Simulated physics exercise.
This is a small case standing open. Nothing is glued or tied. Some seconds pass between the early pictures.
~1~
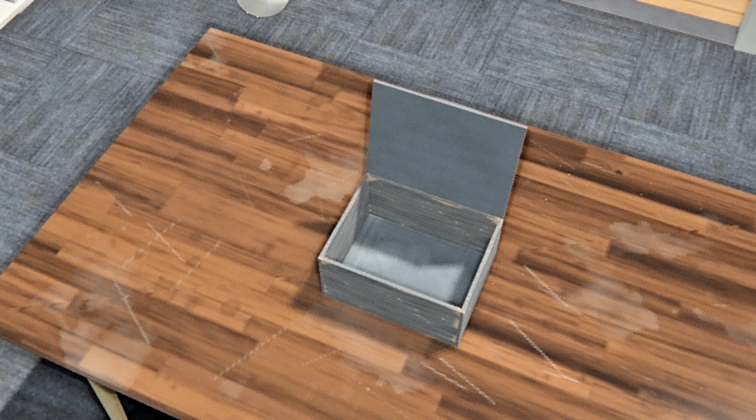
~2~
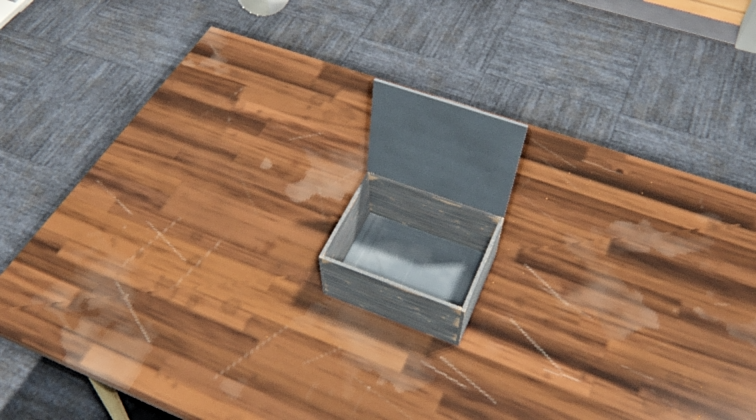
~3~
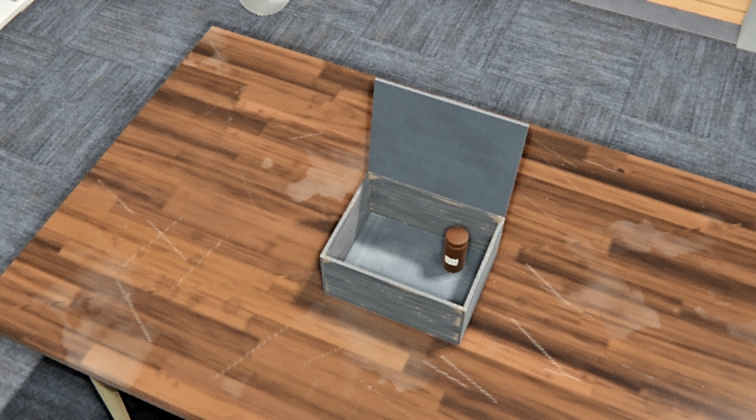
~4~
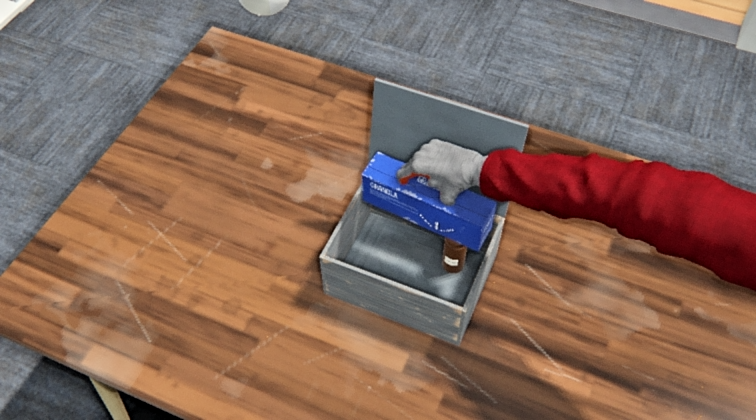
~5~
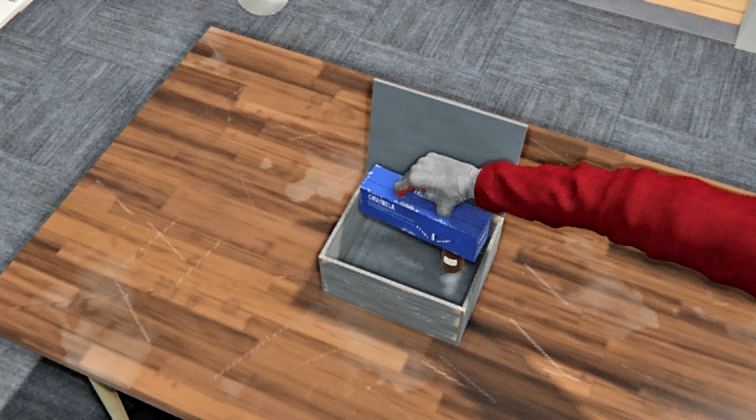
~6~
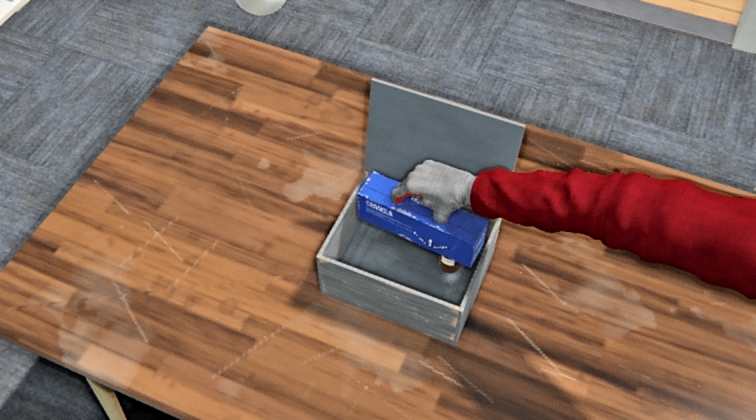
A brown shaker appeared inside the open gray case on the wooden table, then a gloved hand in a red sleeve held a blue carton over the case and lowered it slightly.
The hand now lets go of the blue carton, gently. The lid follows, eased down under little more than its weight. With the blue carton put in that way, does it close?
Here the lid sits on the rim.
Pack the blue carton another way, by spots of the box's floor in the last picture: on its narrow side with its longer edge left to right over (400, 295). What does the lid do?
Then it closes.
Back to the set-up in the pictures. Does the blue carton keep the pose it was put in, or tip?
It tips.
Then, 0.50 s on from there, blue carton on its side near (397, 276).
Then, 1.60 s on from there, lid 59° above the rim; blue carton on its side near (397, 277).
Then, 1.90 s on from there, lid 15° above the rim; blue carton on its side near (397, 277).
In the end, lid shut; toppled in the box, blue carton; brown shaker unmoved. At the end, from the last picture's camera, blue carton near (397, 277).
